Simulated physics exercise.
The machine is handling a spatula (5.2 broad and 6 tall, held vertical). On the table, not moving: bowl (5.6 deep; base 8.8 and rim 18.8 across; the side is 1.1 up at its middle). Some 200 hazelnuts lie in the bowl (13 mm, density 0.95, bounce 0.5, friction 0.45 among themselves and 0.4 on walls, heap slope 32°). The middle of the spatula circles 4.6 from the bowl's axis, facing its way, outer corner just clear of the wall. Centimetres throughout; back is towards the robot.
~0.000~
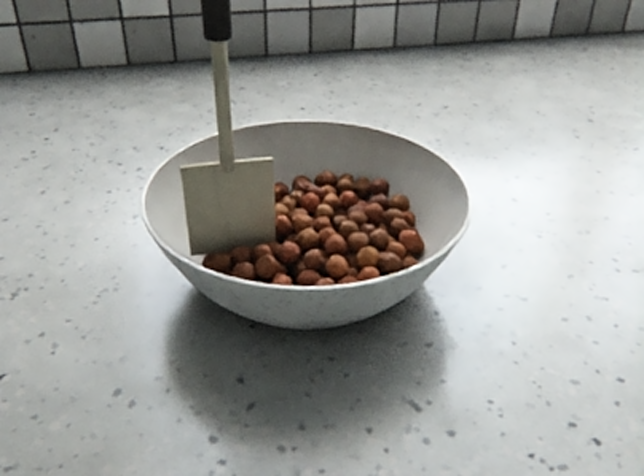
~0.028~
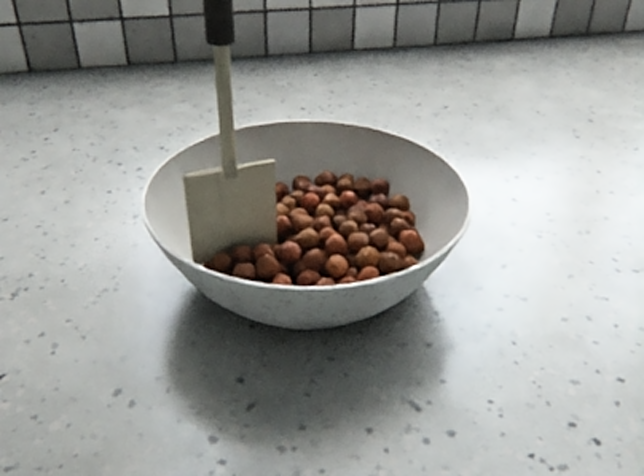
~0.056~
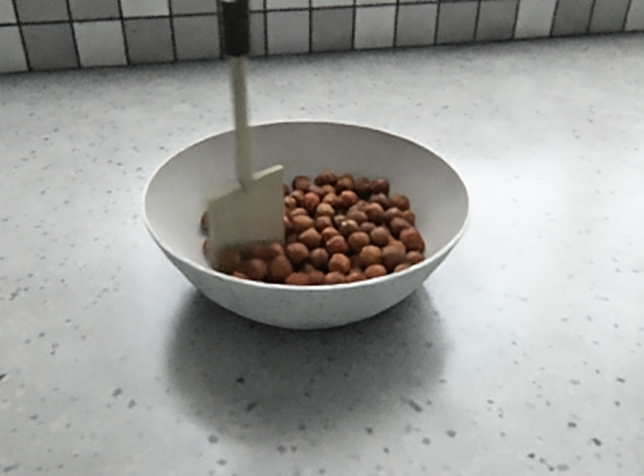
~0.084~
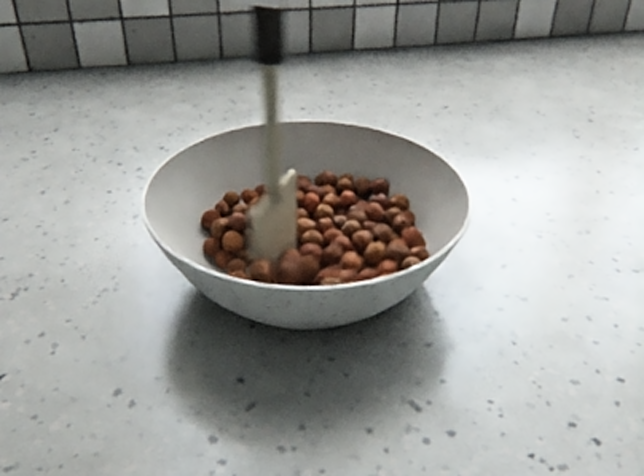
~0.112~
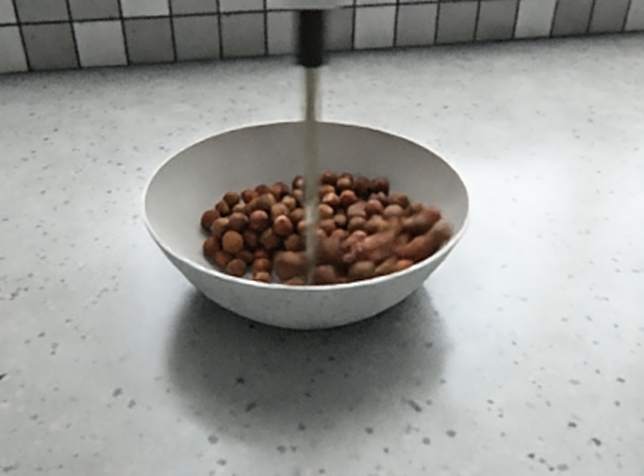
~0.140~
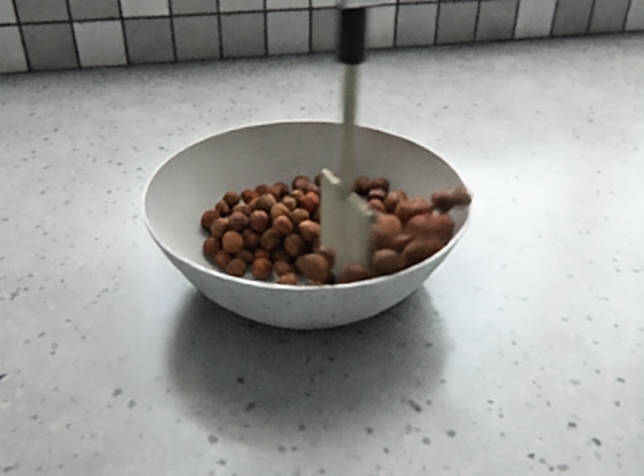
In the video, a flat spatula held upright in a white bowl of brown nuts on a speckled counter sweeps from the left side across the front toward the right, turning as it pushes nuts up against the right wall.
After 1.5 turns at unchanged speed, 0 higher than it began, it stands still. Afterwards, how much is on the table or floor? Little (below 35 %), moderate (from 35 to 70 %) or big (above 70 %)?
Answer: Moderate; from 35 to 70 % of the hazelnuts finish on the table or floor.
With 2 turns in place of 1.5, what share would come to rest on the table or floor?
It would be near 50 per cent.
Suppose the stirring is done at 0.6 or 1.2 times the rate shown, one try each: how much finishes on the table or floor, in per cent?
About 25 and 55 per cent.
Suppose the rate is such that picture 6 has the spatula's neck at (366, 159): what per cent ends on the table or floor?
About 50 per cent.
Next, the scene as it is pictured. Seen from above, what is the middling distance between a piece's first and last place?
Some 12 cm.
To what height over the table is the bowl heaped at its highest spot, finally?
Roughly 4.5 cm.
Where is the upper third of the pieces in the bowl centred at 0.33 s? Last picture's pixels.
At about (257, 157).
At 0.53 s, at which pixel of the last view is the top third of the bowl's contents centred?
Around (342, 268).
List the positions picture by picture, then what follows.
Spatula neck at (225, 138), 0° round; upper third of the load around (327, 226), from x 210 to 415, top at y 180; 203 in the bowl, in the first frame.
Spatula neck at (228, 143), 9° round; upper third of the load around (327, 226), from x 210 to 415, top at y 180, in the second frame.
Spatula neck at (244, 156), 31° round; upper third of the load around (327, 237), from x 210 to 415, top at y 180, in the third frame.
Spatula neck at (273, 166), 55° round; upper third of the load around (330, 240), from x 210 to 420, top at y 180, in the fourth frame.
Spatula neck at (311, 169), 79° round; upper third of the load around (349, 239), from x 210 to 440, top at y 180, in the fifth frame.
Spatula neck at (347, 165), 104° round; upper third of the load around (382, 229), from x 210 to 460, top at y 180; 202 in the bowl, 1 in flight or on the tool, in the sixth frame.
By 0.33 s, 271° round, highest piece 9 above the table; 165 in the bowl, 14 on the table or floor, 24 in flight or on the tool.
By 0.53 s, 79° round, highest piece 9 above the table; 133 in the bowl, 56 on the table or floor, 14 in flight or on the tool.
By 0.82 s, 180° round, highest piece 5 above the table; 112 in the bowl, 91 on the table or floor.
By 1.52 s, 180° round, highest piece 4 above the table; 112 in the bowl, 91 on the table or floor.
Final count, 112 in the bowl, 91 on the table or floor. That is 45 % on the table or floor.
